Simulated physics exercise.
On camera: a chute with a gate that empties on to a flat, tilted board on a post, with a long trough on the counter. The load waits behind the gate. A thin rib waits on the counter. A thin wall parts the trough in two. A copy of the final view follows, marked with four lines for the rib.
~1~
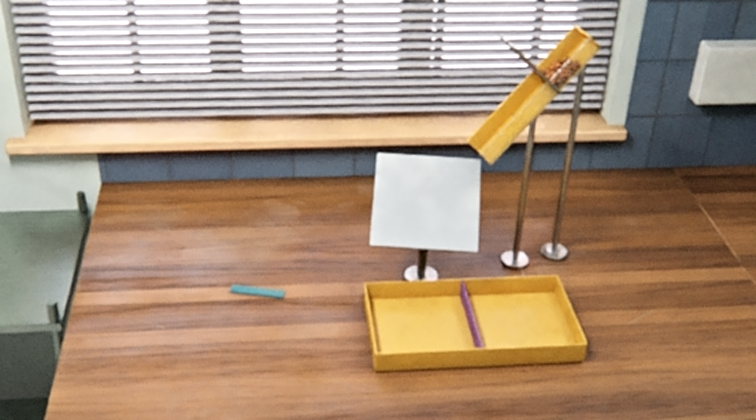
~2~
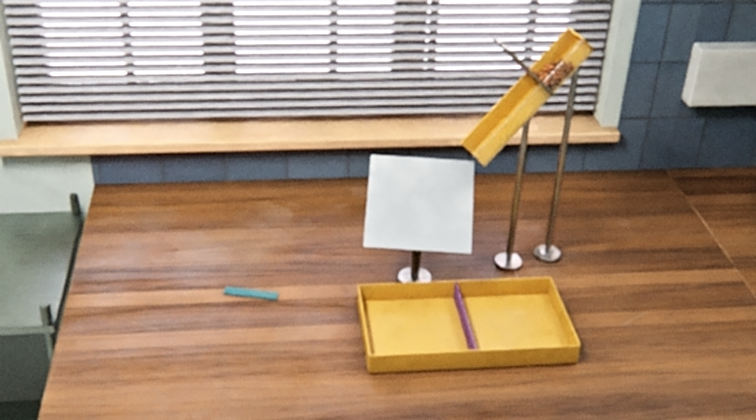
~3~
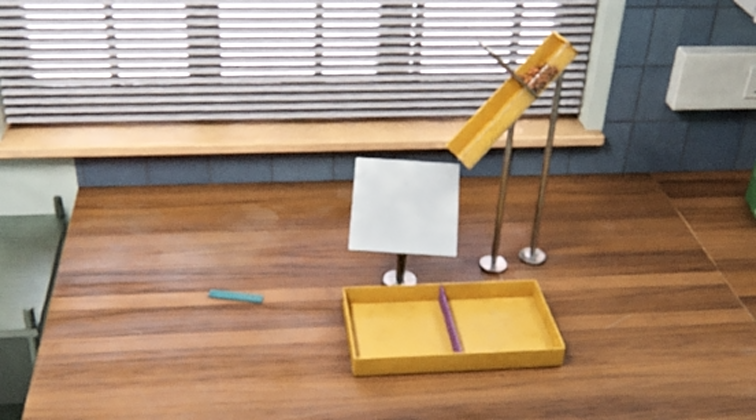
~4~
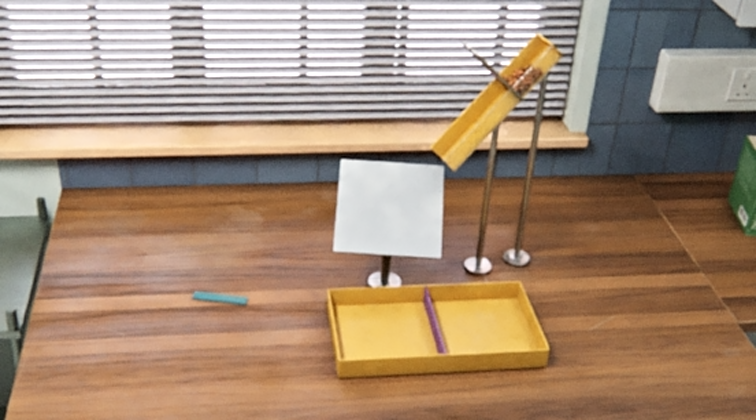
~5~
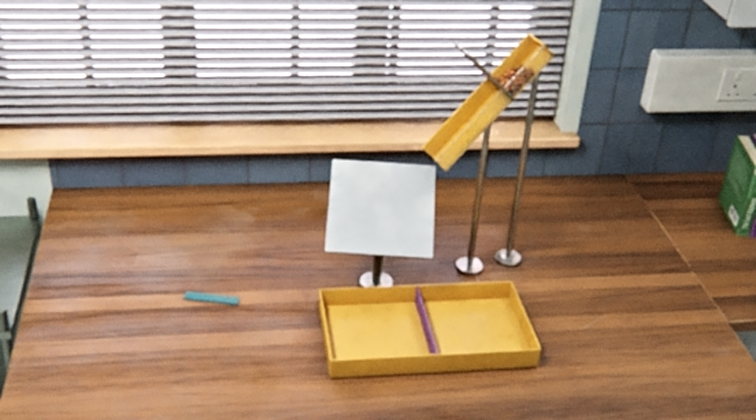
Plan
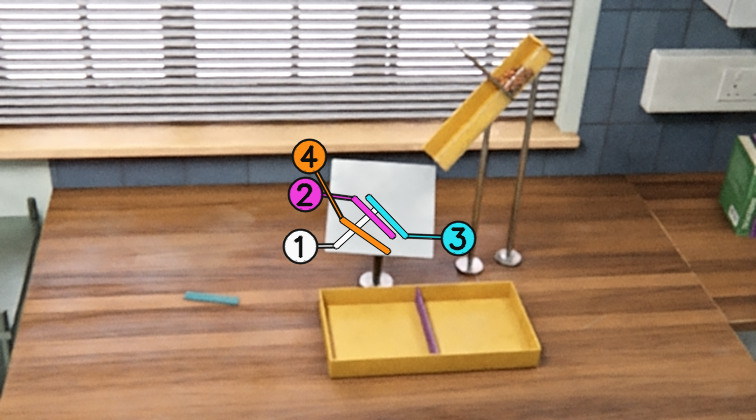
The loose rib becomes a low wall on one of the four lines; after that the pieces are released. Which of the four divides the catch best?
I would pick line 3.
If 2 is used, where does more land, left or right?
More lands on the left.
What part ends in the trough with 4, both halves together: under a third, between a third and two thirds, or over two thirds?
Line 4 gives over two thirds.
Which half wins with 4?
More lands on the left.
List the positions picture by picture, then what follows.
In the first picture, load behind the gate at (558, 76), cereal balls; lip of the chute at (484, 158), sloping fairly steeply.
In the second picture, middle of the board at (420, 203), tilted fairly steeply; middle of its low edge at (417, 250); of its high edge at (423, 158).
In the third picture, front corners of the trough at (355, 358) and (565, 348); front end of its middle wall at (461, 353).
In the fourth picture, middle of the load at (520, 83); lip at (448, 164).
In the fifth picture, middle of the load at (512, 83); lip at (439, 164).
On the marked copy, line 1 from (375, 210) to (336, 245); line 2 from (354, 199) to (392, 235); line 3 from (368, 197) to (405, 235); line 4 from (342, 220) to (387, 251).
For line 1, of what is caught, all in the left half, none in the right.
For line 2, of what is caught, nearly all in the left half, a stray few in the right.
For line 3, of what is caught, about a third in the left half, about two thirds in the right.
For line 4, of what is caught, nearly all in the left half, a stray few in the right.
